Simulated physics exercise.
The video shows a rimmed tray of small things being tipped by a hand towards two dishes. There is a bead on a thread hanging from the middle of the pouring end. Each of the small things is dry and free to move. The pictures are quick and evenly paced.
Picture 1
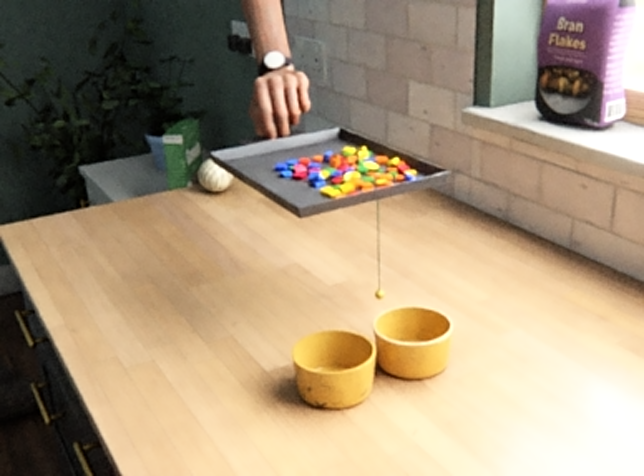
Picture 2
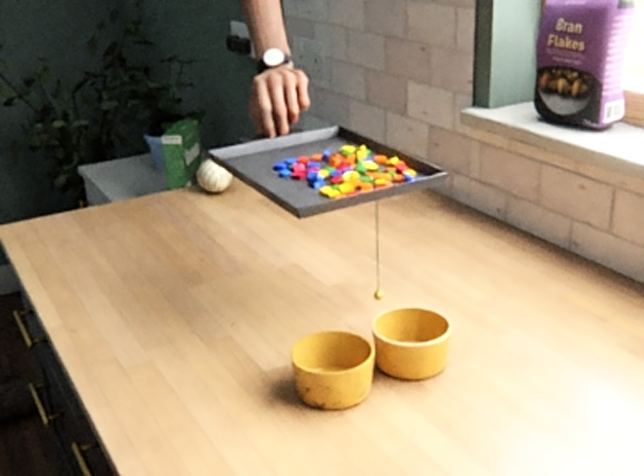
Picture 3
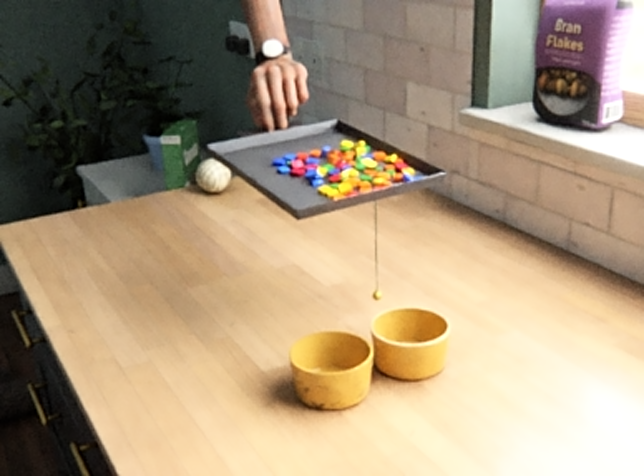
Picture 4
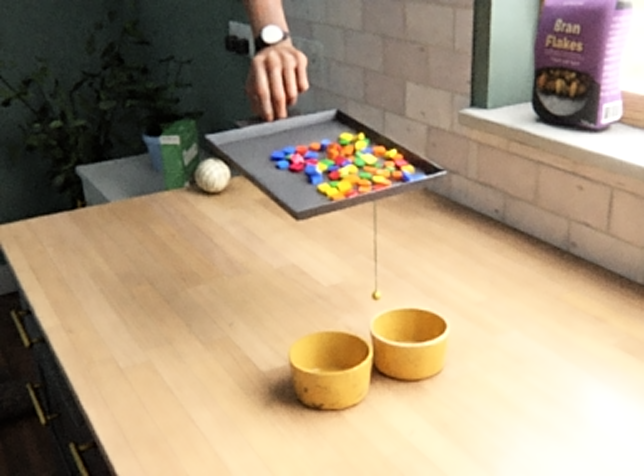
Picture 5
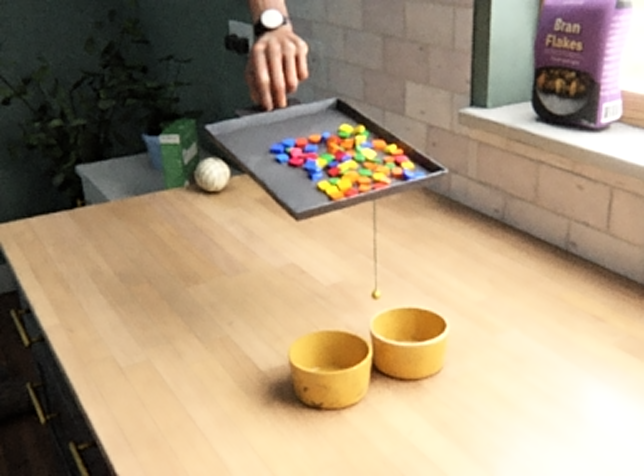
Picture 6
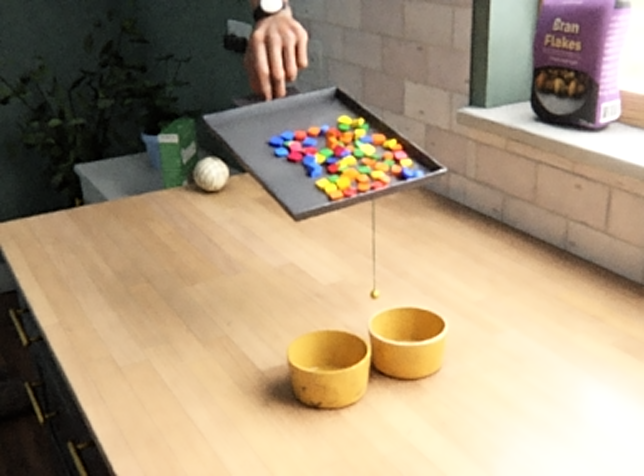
A hand wearing a watch slowly raised the back of a dark tray of colourful little pieces, tilting it slightly above two yellow bowls on a wooden counter, while a small bead hung from its front edge.
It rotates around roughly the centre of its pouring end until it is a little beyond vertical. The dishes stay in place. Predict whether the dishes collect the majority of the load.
They do collect the majority.
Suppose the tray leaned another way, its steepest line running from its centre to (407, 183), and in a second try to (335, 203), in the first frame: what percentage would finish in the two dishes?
The first try yields 10 percent and the second 50 percent.
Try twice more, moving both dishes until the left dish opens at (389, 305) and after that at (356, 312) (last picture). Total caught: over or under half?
Together the dishes get less than a half first, then less than a half.
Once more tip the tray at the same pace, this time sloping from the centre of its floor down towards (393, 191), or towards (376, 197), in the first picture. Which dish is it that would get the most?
So, the dish at the right the first time round, the dish at the right the second.
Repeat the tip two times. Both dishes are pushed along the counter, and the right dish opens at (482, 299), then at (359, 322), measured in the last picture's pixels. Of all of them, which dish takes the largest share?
The one at left the first time, the one at right the second.
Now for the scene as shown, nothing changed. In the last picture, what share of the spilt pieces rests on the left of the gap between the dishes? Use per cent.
I'd put it at around 60 per cent.
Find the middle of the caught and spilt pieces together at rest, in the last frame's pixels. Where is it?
The centre comes to rest close to (381, 365).
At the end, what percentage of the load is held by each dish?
Roughly 30 in a hundred for the left dish, roughly 40 in a hundred for the right dish.
Just after the last frame, tray tipped steeply; every one on the tray.
A moment on, tray tipped right over; roughly two thirds on the tray; about a tenth in the left dish; about a tenth in the right dish; just a few outside both; roughly a quarter in the air.
Further on, tray tipped past a quarter turn; roughly a quarter in the left dish; roughly a third in the right dish; roughly a third outside both.
When it is over, tray tipped past a quarter turn; roughly a quarter in the left dish; roughly a third in the right dish; roughly a third outside both.
